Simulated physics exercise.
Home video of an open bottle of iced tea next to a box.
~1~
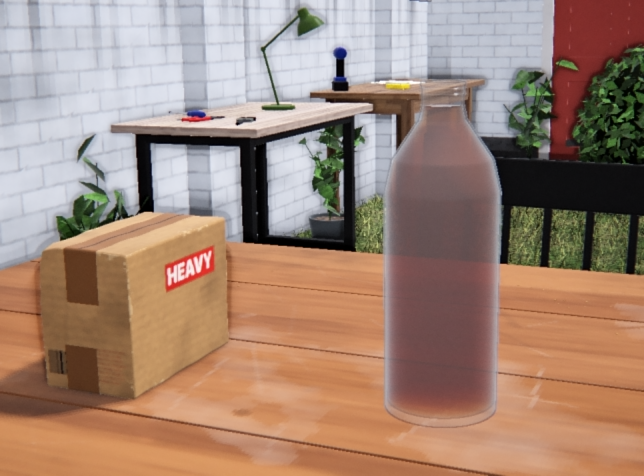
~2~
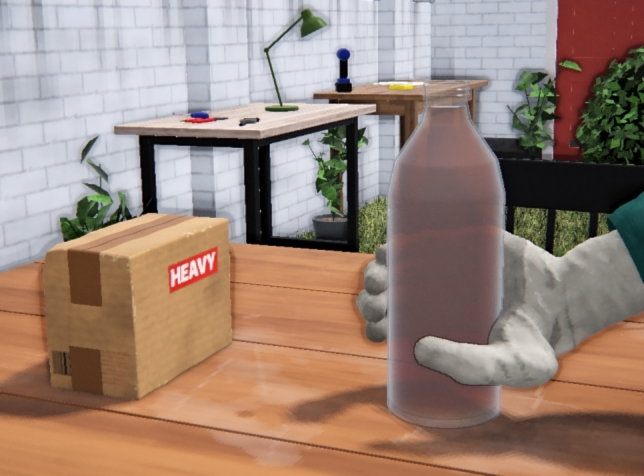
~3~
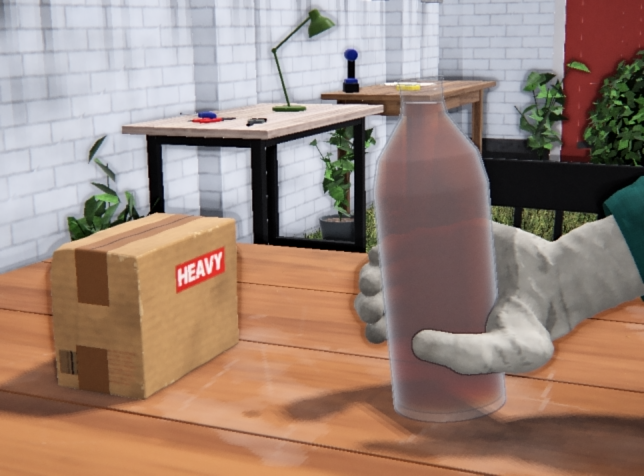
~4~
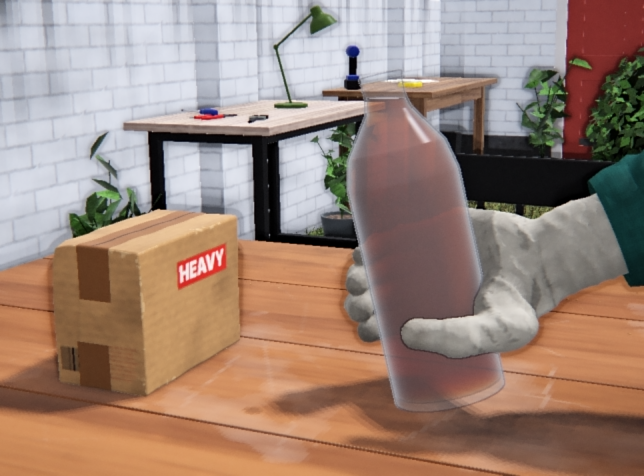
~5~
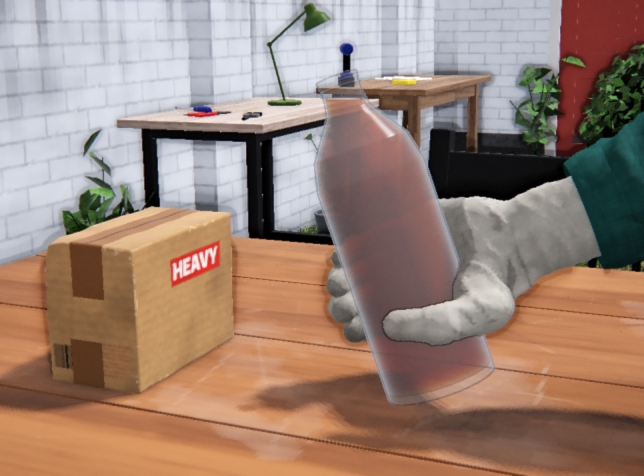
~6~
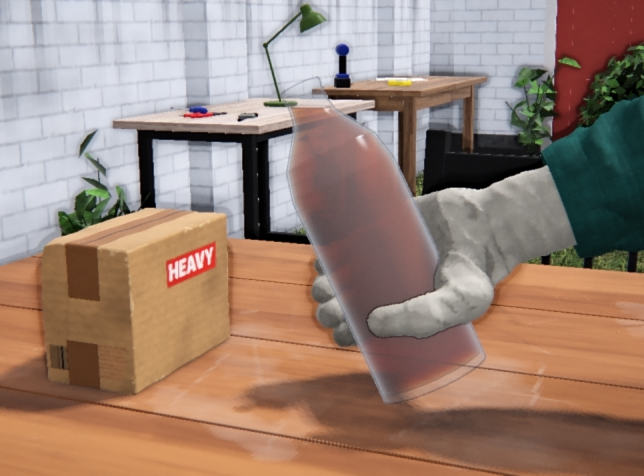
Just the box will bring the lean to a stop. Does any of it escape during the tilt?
Yes.
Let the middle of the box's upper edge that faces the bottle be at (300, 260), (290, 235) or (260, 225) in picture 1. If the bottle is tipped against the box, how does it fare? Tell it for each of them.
First try it keeps every drop, second it keeps every drop, third it keeps every drop.
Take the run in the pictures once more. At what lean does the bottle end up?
It finishes leaning roughly 65 degrees from upright.
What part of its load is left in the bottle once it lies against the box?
About 95 per cent.
Next, the bottle leans by about 45°; its rim is dry.
After that, the bottle leans by about 60°; it has slopped over; all of the iced tea is inside.
Finally, the bottle leans by about 65°, against the box; it has slopped over; nearly all of the iced tea is inside.
